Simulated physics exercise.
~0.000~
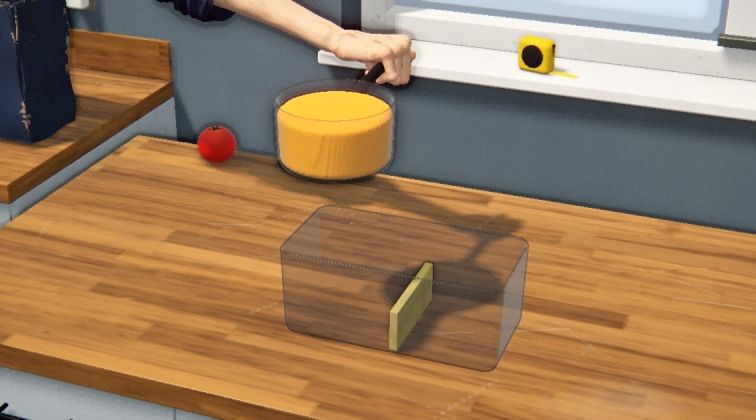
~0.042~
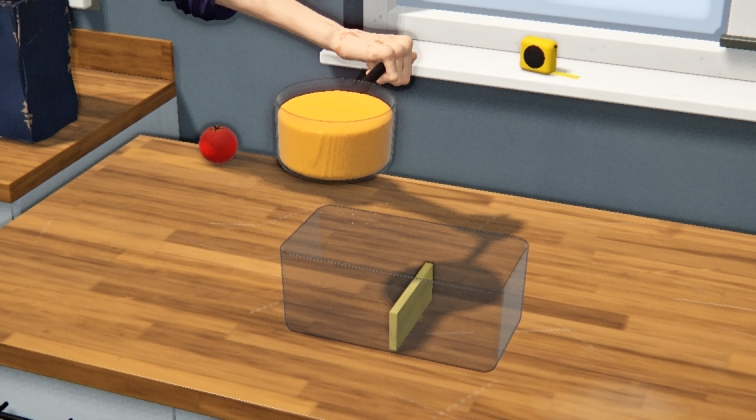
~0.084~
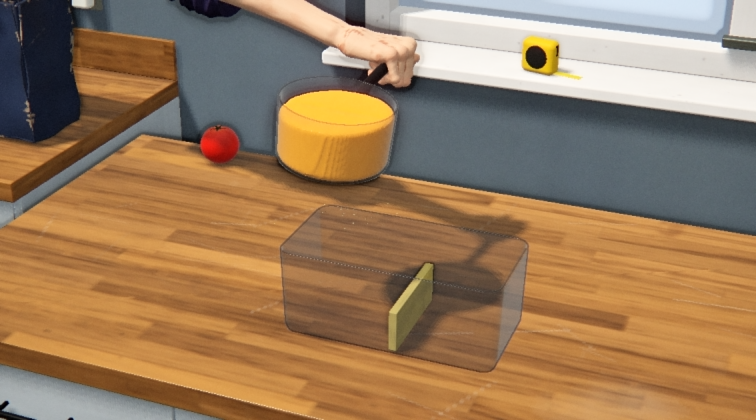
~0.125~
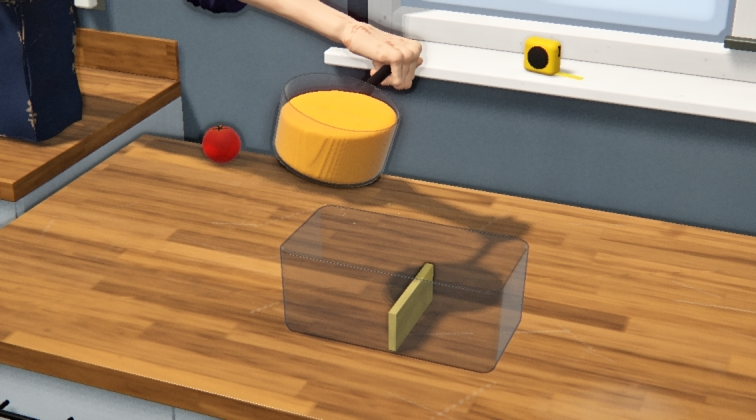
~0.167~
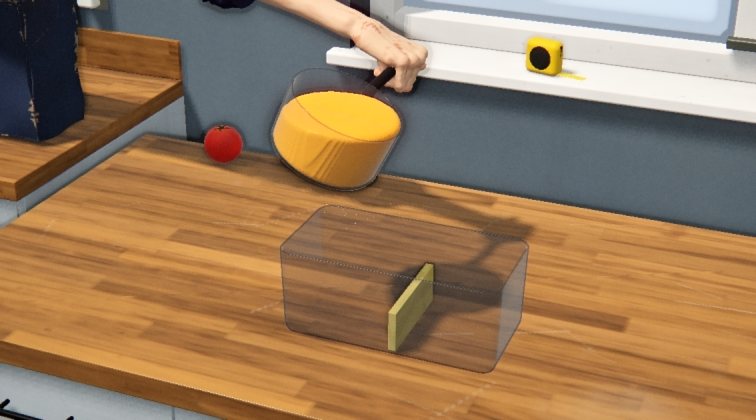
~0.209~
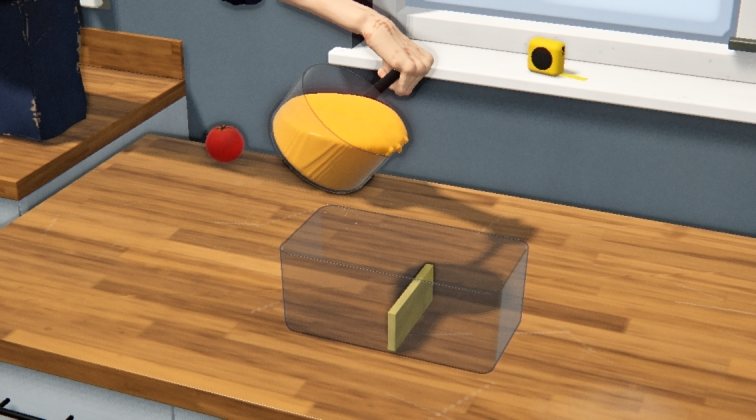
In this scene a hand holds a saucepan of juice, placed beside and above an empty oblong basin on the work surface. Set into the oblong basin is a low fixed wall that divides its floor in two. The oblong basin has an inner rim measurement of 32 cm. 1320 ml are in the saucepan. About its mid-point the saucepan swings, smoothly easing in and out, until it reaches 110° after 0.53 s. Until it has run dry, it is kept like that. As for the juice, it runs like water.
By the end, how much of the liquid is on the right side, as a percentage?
Around 48 percent.
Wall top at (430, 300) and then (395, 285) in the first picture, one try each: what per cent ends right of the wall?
Some 35 in a hundred, then some 65 in a hundred.
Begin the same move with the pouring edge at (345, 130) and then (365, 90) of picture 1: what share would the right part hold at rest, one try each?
15 in a hundred, followed by 30 in a hundred.
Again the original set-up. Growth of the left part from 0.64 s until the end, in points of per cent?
It comes to about 22 per cent.
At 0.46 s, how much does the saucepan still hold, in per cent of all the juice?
About 26 percent.
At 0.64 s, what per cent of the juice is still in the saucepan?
5 %.
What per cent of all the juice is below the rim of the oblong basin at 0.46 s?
Estimate - around 30 in a hundred parts.
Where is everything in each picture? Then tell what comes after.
In the first frame, it leans 0°; its right rim is at (391, 109); the juice meets the walls at (285, 102) and (390, 118); the oblong basin's rim runs from (300, 228) to (516, 267); the wall's top is at (412, 288).
In the second frame, it leans 2°; its right rim is at (391, 110); the juice meets the walls at (285, 102) and (390, 118).
In the third frame, it leans 7°; its right rim is at (393, 116); the juice meets the walls at (287, 101) and (392, 120).
In the fourth frame, it leans 15°; its right rim is at (396, 125); the juice meets the walls at (288, 101) and (395, 124).
In the fifth frame, it leans 25°; its right rim is at (397, 136); the juice meets the walls at (287, 105) and (397, 130); 1 per cent is over the edge.
In the sixth frame, it leans 37°; its right rim is at (396, 149); the juice meets the walls at (286, 101) and (396, 142); 5 per cent is over the edge.
Then, 0.46 s in, the tilt is 105° and 26 per cent is still to pour, 1 is left of the wall and 28 right of it.
Then, 0.64 s in, the tilt is 110° and 5 per cent is still to pour, 27 is left of the wall and 53 right of it.
Then, 0.82 s in, the tilt is 110° and 1 per cent is still to pour, 38 is left of the wall and 44 right of it.
Then, 1.03 s in, the tilt is 110° and 0 per cent is still to pour, 46 is left of the wall and 50 right of it.
Finally, 48 per cent lies left of the wall, 48 right of it and 4 outside.
